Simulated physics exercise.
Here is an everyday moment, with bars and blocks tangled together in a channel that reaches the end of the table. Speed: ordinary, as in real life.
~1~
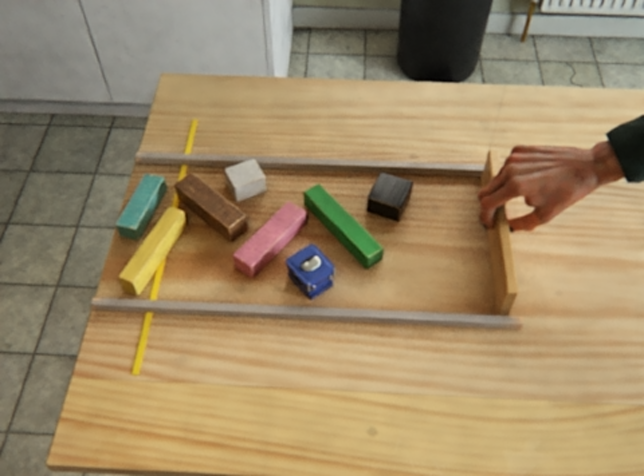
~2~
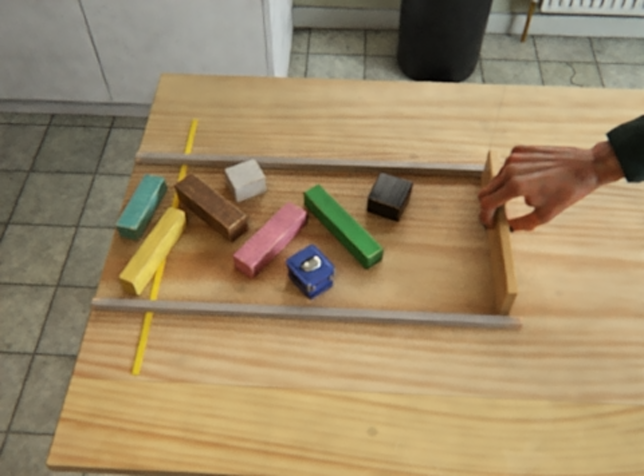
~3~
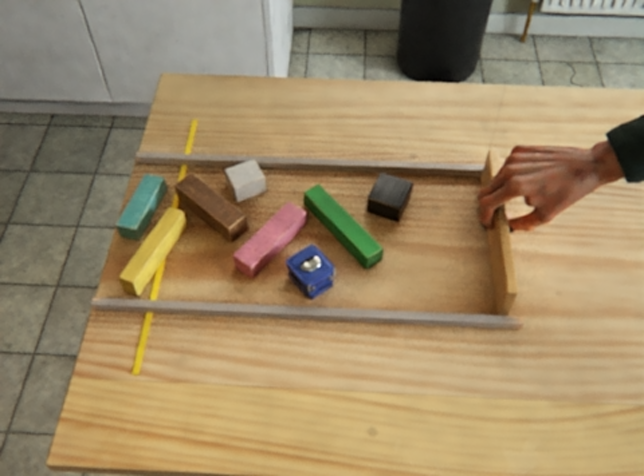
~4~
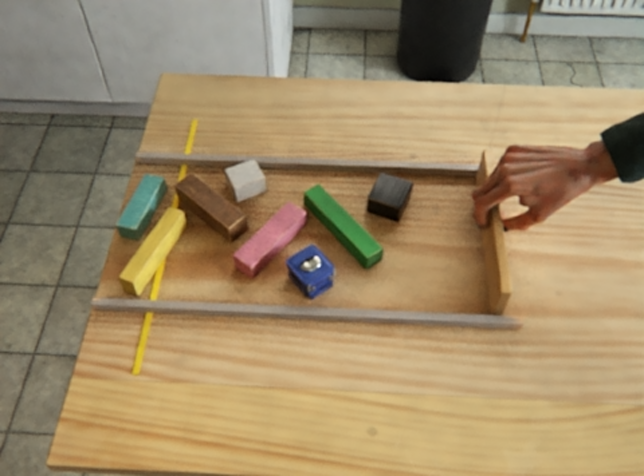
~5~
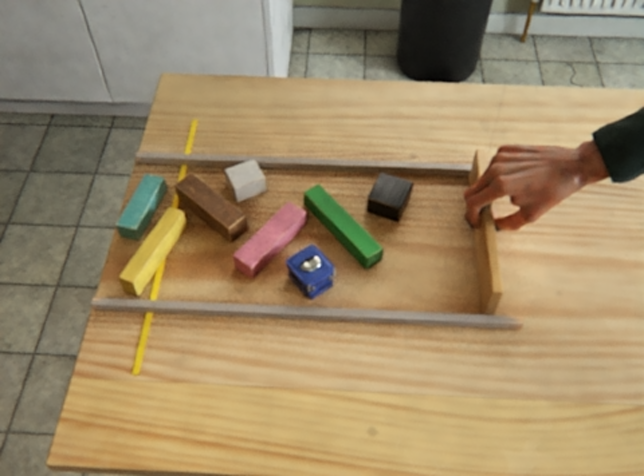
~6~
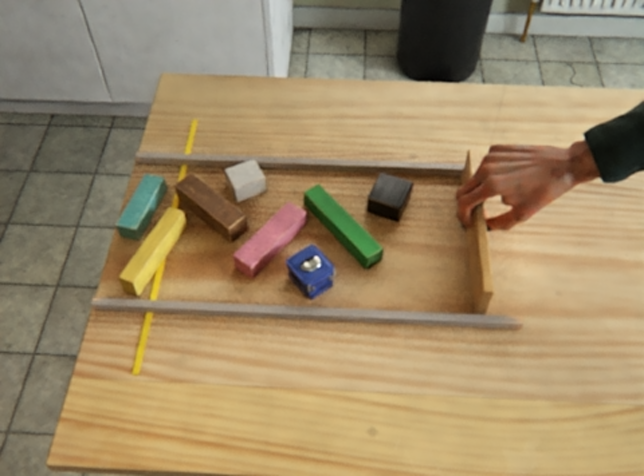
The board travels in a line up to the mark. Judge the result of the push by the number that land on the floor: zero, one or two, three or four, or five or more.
The number that land on the floor is three or four.
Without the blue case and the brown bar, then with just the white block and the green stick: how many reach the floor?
Result: 2 in the first case, with 2 in the second.
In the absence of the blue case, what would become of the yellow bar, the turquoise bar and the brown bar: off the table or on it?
Result - yellow bar: Gone; turquoise bar: Gone; brown bar: Gone.
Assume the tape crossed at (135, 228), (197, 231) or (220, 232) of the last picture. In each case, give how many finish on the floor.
In order: 6, 1 and 0.
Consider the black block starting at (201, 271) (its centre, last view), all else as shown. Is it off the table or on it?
So it drops, then.
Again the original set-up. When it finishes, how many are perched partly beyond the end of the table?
Count of overhanging things: 3.
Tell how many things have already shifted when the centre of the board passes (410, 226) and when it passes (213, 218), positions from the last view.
By the first moment it's 1, by the second it's 8.
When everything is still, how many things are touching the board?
Number in contact with it: 2.
Early on, none off yet; turquoise bar at rest near (142, 207); yellow bar at rest near (154, 250); brown bar at rest near (211, 207).
Finally, the number that fall off is three or four; lost, brown bar, yellow bar and turquoise bar.
